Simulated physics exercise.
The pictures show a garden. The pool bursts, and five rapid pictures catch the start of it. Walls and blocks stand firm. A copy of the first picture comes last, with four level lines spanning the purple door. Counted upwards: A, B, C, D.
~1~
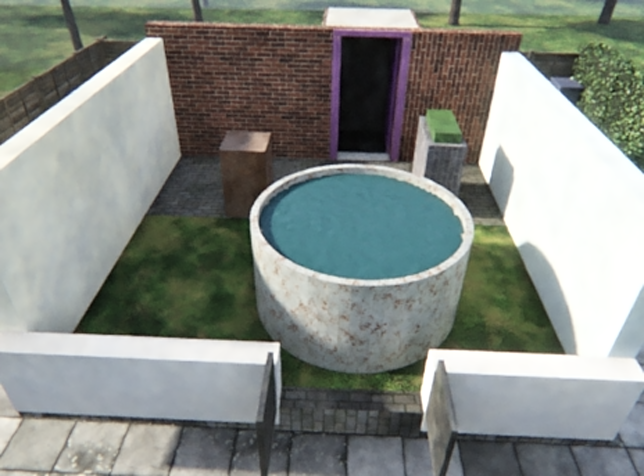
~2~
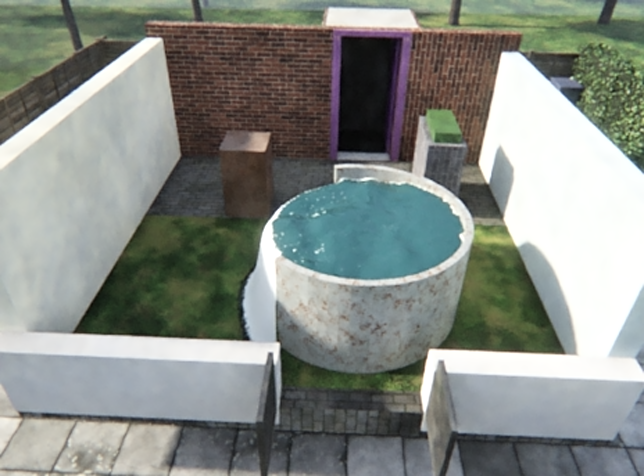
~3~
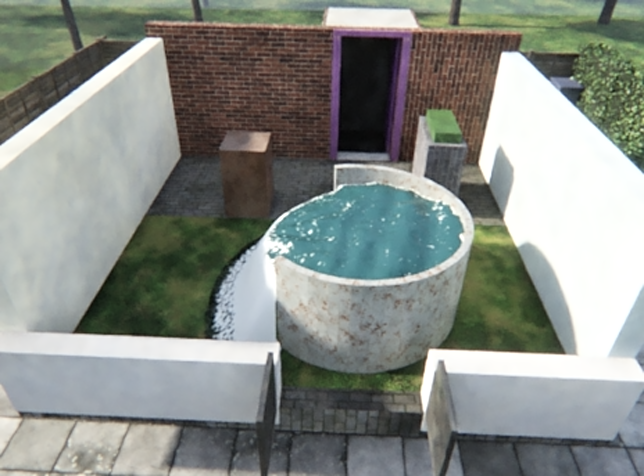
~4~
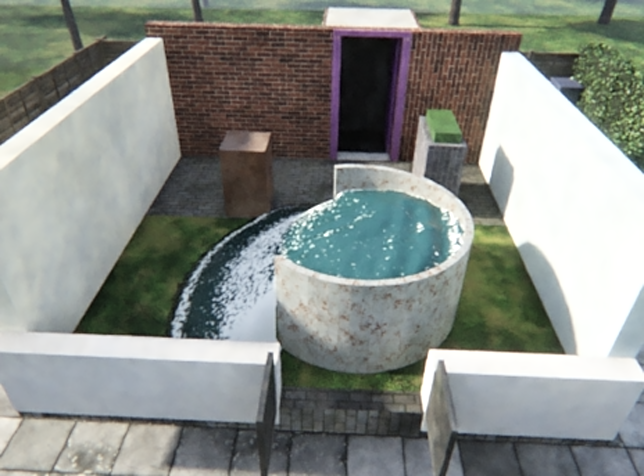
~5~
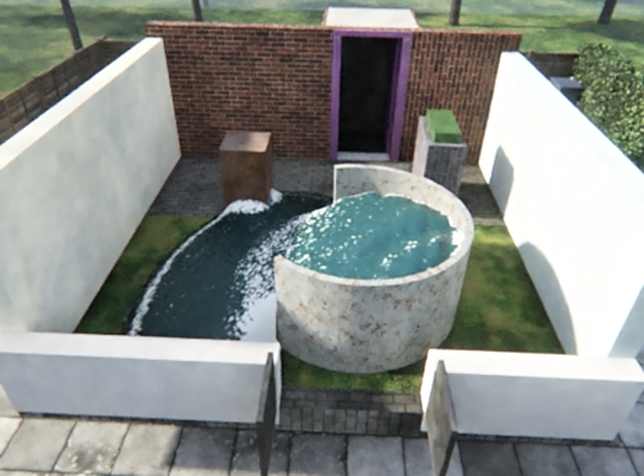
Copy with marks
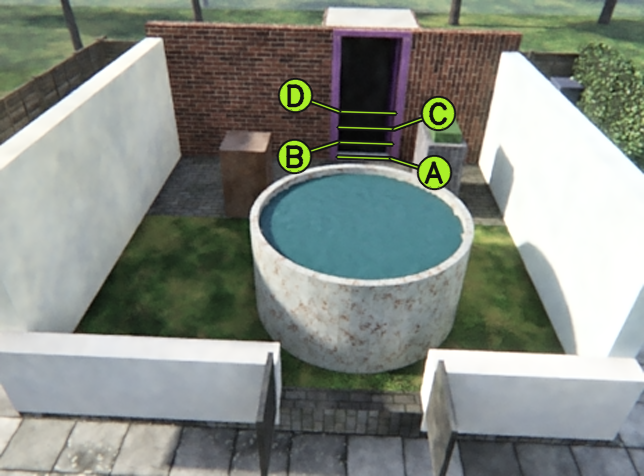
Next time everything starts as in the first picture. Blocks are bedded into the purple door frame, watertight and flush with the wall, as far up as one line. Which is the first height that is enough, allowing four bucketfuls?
Take B.
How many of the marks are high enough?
Three.
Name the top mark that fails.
That is mark A.
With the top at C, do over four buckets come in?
No, that is safe.
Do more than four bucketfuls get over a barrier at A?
Yes, it does.
On the marked copy, A at (364, 157); B at (365, 143); C at (366, 128); D at (367, 112); from the bottom up A, B, C, D.
For mark A, some 15 bucketfuls get in.
For mark B, nothing gets over.
For mark C, nothing gets over.
For mark D, nothing gets over.
